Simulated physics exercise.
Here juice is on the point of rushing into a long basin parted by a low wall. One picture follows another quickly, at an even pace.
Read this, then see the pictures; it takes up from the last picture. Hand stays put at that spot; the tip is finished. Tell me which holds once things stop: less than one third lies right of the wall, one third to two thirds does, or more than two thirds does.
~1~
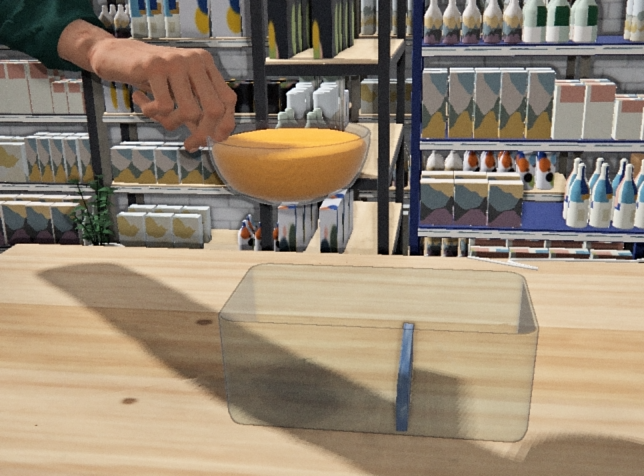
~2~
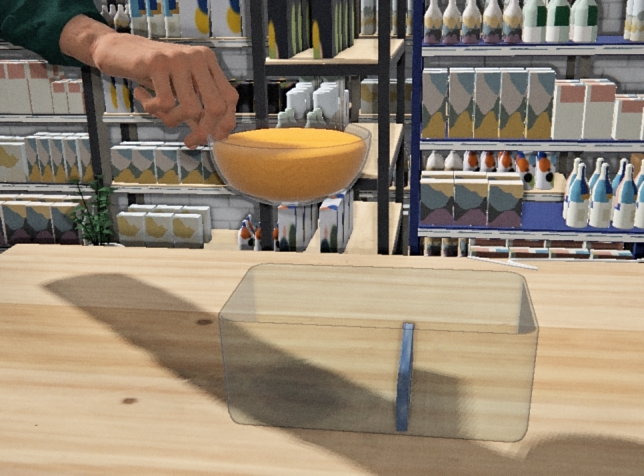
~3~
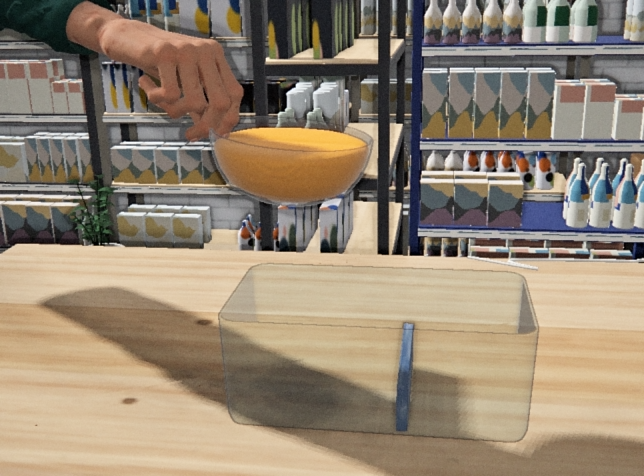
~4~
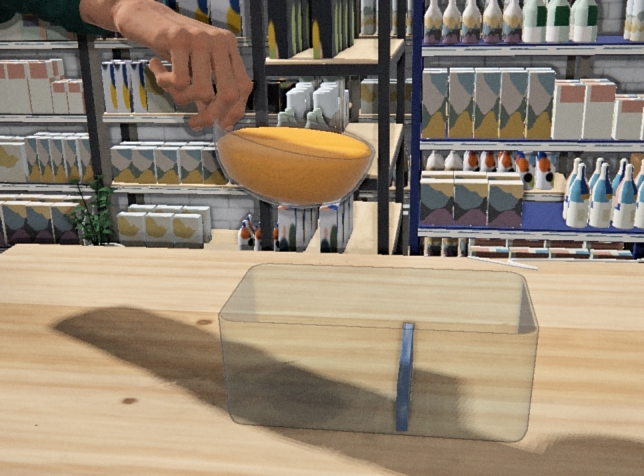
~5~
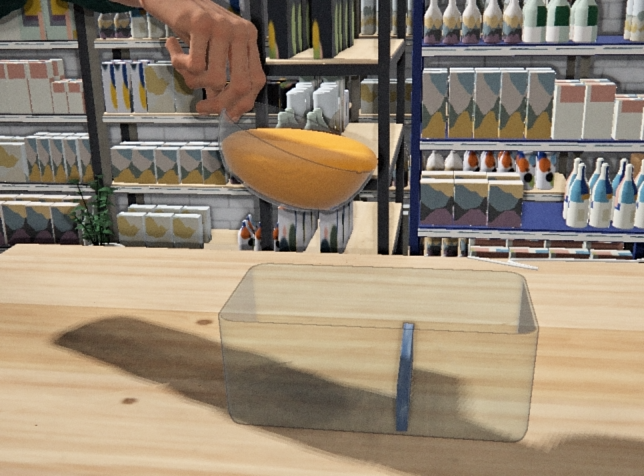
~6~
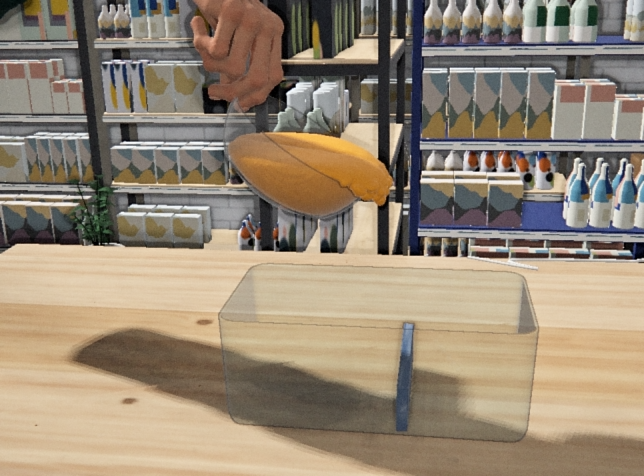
Once it settles, the part right of the wall is a third to two thirds, I'd say.
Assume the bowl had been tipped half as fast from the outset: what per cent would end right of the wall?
Around 75 percent ends up there.
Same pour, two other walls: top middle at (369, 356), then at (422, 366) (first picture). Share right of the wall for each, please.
The first placement gives around 80 percent, the second 40 percent.
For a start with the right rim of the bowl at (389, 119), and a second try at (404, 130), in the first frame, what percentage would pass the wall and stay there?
About 65 per cent, then about 70 per cent.
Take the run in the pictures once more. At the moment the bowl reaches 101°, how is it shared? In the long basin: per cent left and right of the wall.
About 15 per cent on the left and 55 on the right.
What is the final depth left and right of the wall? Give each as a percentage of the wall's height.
30 per cent left, 50 per cent right.
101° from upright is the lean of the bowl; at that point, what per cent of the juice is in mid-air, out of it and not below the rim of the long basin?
Roughly 25 per cent.
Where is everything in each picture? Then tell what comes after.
In the first frame, tilt 0°; pouring edge (369, 135); surface from (217, 141) to (367, 142); the long basin's rim runs from (236, 291) to (530, 302); the wall's top is at (406, 355).
In the second frame, tilt 2°; pouring edge (370, 137); surface from (217, 140) to (367, 144).
In the third frame, tilt 6°; pouring edge (372, 144); surface from (219, 138) to (369, 147).
In the fourth frame, tilt 14°; pouring edge (373, 155); surface from (222, 135) to (372, 150).
In the fifth frame, tilt 23°; pouring edge (374, 169); surface from (226, 136) to (371, 159); 3 per cent is over the edge.
In the sixth frame, tilt 35°; pouring edge (371, 185); surface from (232, 139) to (359, 166); 12 per cent is over the edge.
A moment on, the bowl is tipped right over and 5 per cent is still to pour, 14 is left of the wall and 57 right of it.
Next, the bowl is tipped right over and 0 per cent is still to pour, 38 is left of the wall and 51 right of it.
Then the bowl is tipped right over and 0 per cent is still to pour, 45 is left of the wall and 53 right of it.
Later the bowl is tipped right over and 0 per cent is still to pour, 46 is left of the wall and 53 right of it.
At rest 46 per cent lies left of the wall, 52 right of it and 2 outside.
